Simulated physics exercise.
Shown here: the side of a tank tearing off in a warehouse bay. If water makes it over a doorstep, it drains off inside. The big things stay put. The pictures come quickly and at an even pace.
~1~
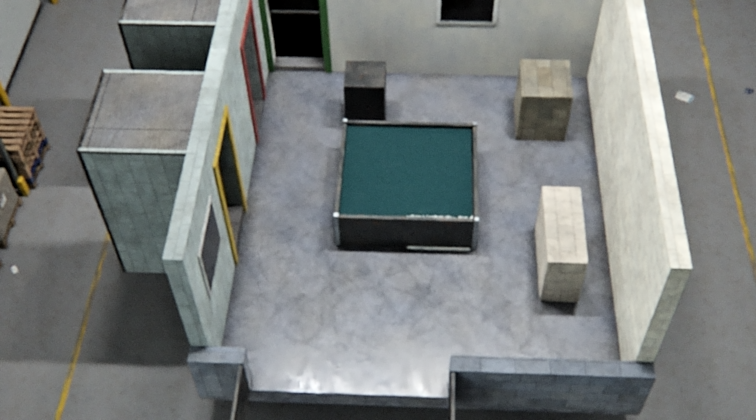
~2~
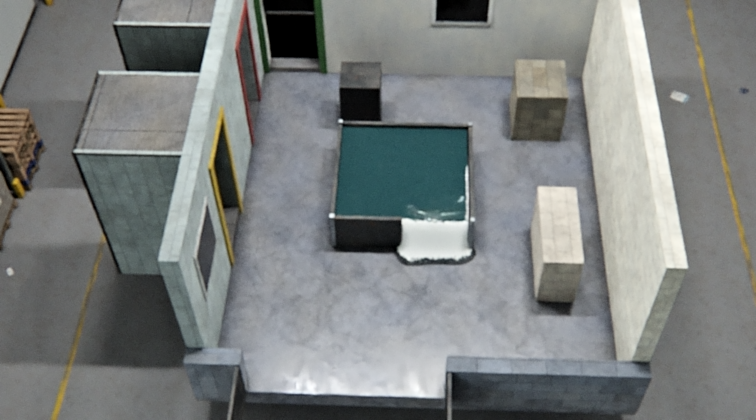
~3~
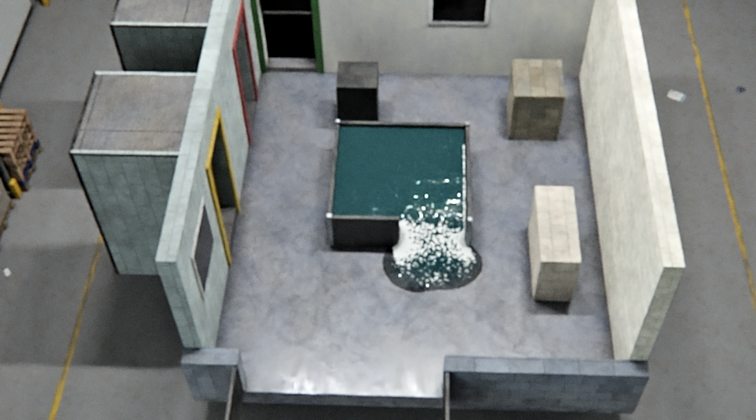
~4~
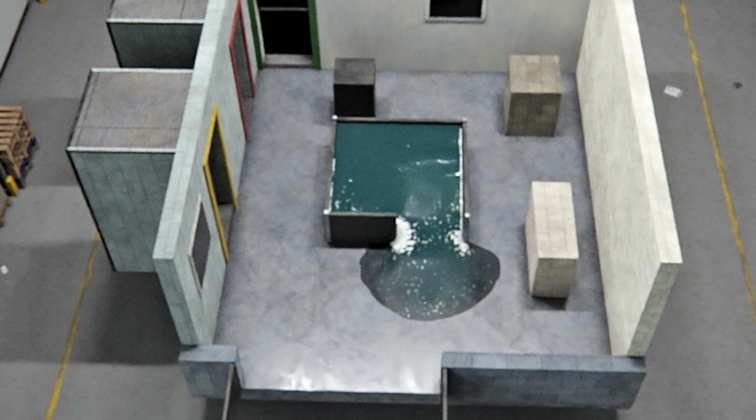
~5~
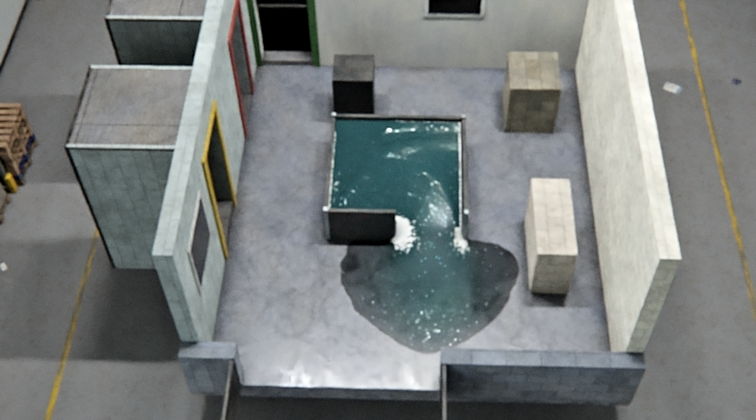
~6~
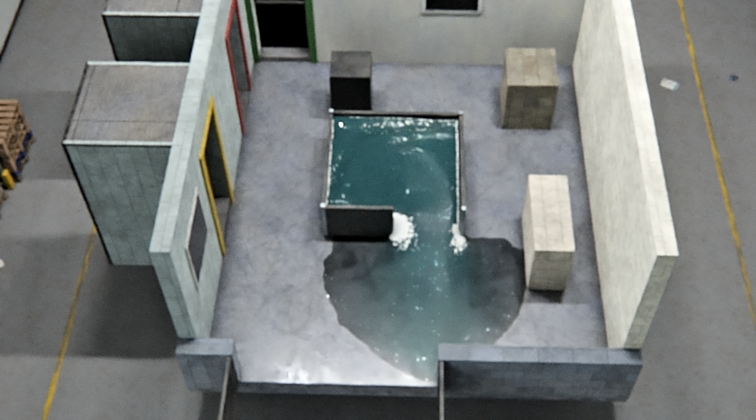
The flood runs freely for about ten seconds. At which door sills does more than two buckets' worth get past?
The yellow door passes two buckets or less; the green door passes two buckets or less; the red door passes two buckets or less.
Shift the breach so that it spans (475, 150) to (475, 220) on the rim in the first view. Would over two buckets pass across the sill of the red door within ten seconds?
I reckon red overshoots.
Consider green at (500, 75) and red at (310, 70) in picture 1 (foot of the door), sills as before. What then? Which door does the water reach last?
It's the yellow one.
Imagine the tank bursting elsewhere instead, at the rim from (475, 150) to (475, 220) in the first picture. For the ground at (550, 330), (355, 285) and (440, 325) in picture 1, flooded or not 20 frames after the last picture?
In turn: Covered, not flooded, flooded.
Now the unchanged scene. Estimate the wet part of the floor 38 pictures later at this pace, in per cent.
I'd put it at roughly 55 per cent.
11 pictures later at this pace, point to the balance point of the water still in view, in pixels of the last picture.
It's close to (424, 232).
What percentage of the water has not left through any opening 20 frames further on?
Some 80 parts in a hundred have not run off.
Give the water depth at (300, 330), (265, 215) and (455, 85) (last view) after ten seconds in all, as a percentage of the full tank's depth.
First spot 4 %, second 0 %, third 4 %.
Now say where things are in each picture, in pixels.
In the first picture, still water in the water tank at (408, 172).
In the second picture, water pours out at (435, 238) and has run to (401, 256).
In the third picture, water pours out at (432, 238) and has run to (401, 282).
In the fourth picture, water pours out at (430, 235) and has run to (410, 313).
In the fifth picture, water pours out at (429, 232) and has run to (422, 347).
In the sixth picture, the front is at a hidden place, out from the gap at (426, 228).
A moment on, water covers 25 % of the floor; the yellow door not reached, the green door not reached, the red door not reached.
Next, water covers 30 % of the floor; the yellow door not reached, the green door not reached, the red door not reached.
Then, water covers 35 % of the floor; the yellow door not reached, the green door not reached, the red door not reached.
Later, water covers 55 % of the floor; the yellow door not reached, the green door not reached, the red door not reached.
In the end, water covers 75 % of the floor; the yellow door not reached, the green door wet at the sill, nothing in, the red door wet at the sill, nothing in.
